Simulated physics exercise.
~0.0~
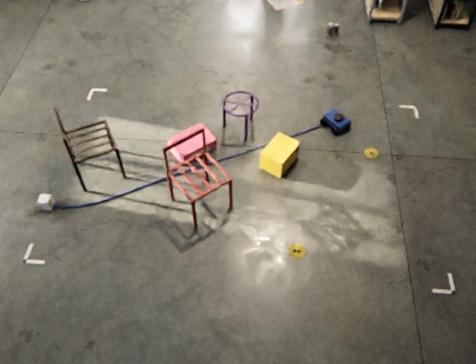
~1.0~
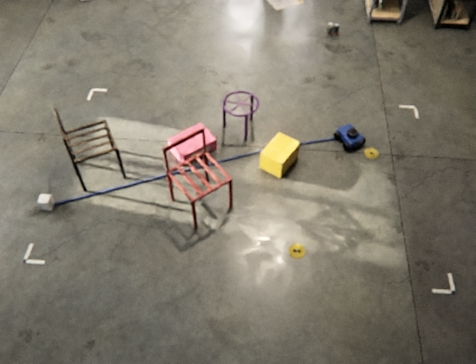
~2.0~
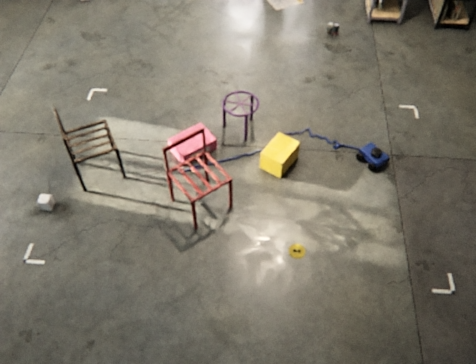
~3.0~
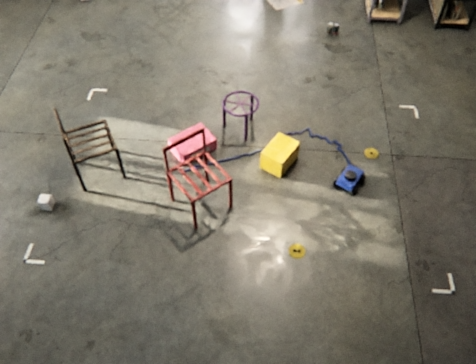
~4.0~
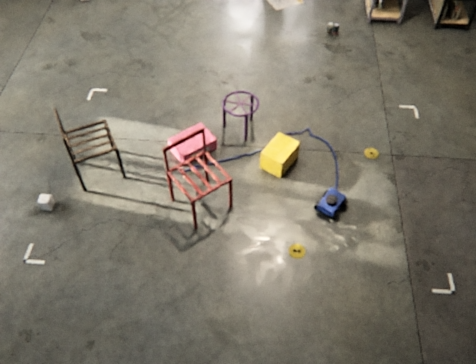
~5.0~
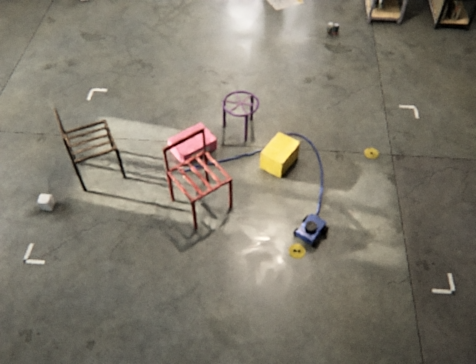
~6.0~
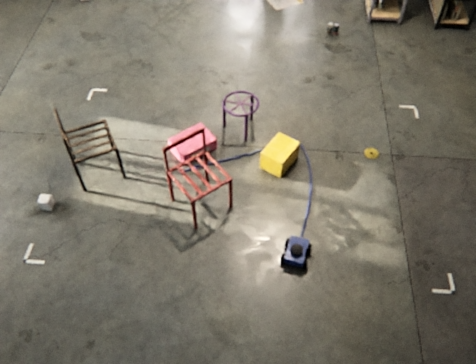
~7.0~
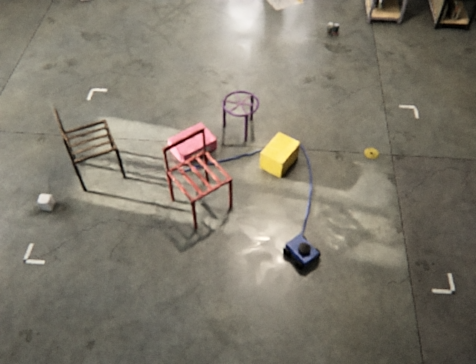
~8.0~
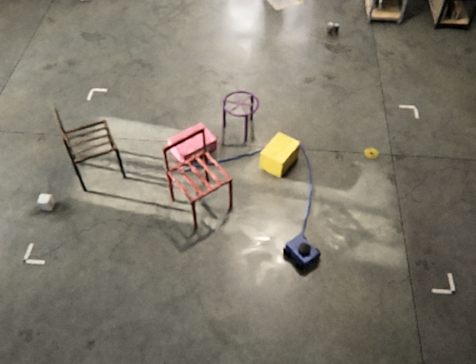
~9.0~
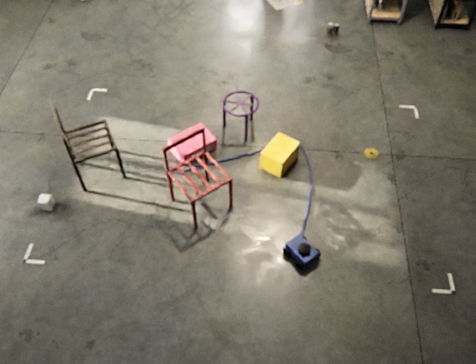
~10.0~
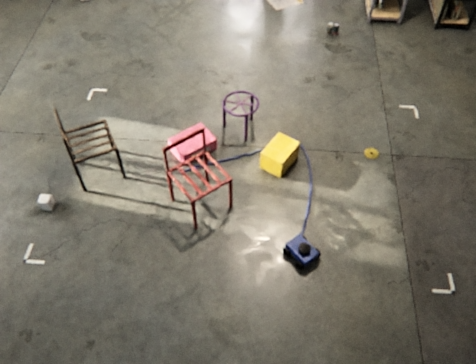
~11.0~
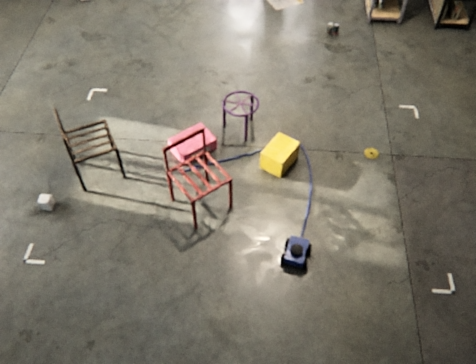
A small blue cart tows a lead right until it unplugs, then curves down-left and stops.
